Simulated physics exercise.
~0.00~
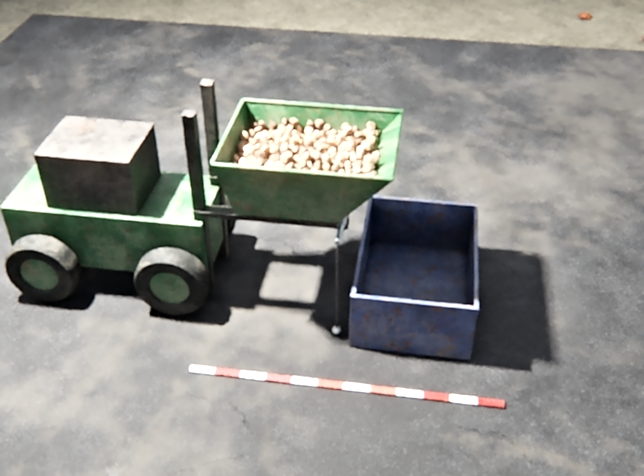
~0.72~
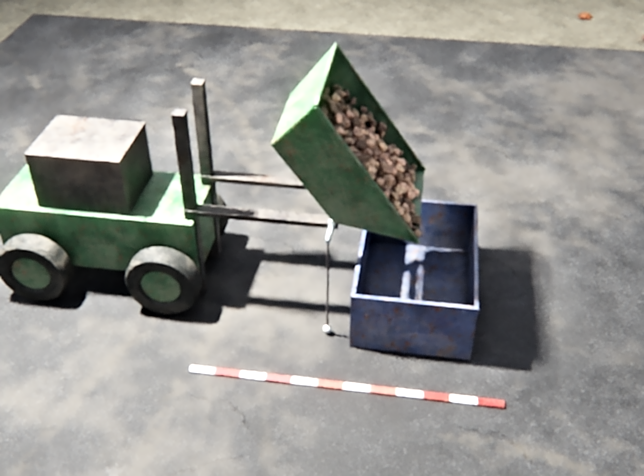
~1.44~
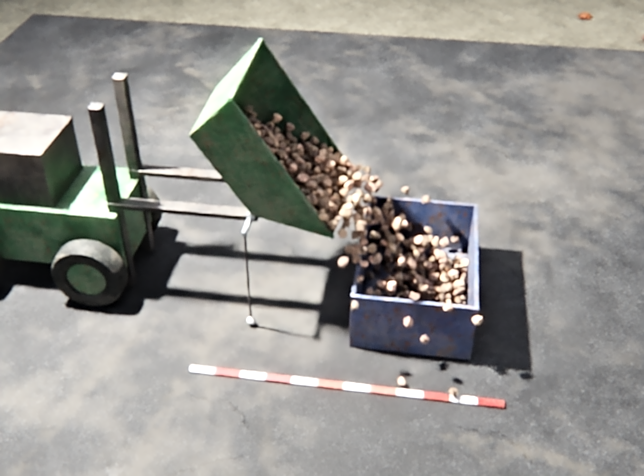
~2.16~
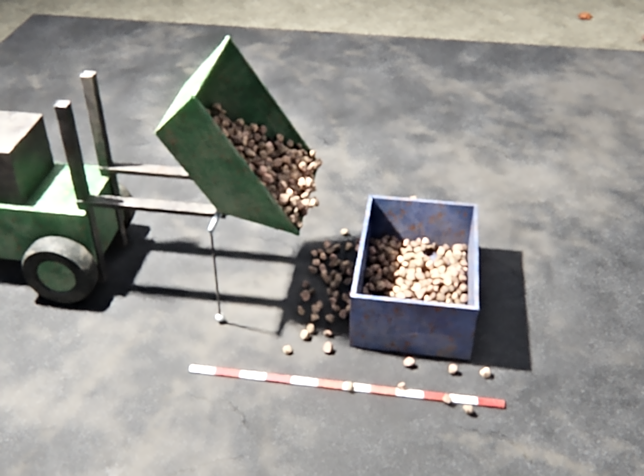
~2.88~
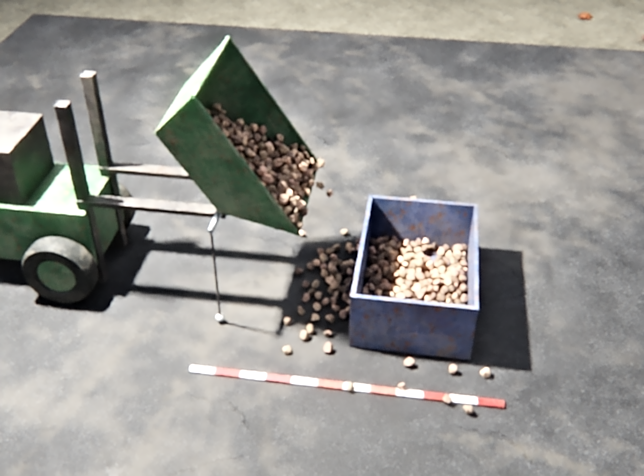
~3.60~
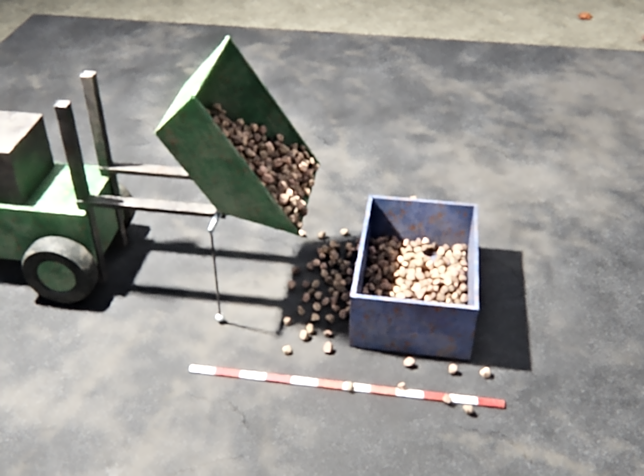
Green forklift tipping stones from its skip into a blue bin while backing left, spilling some, with many still in the skip.
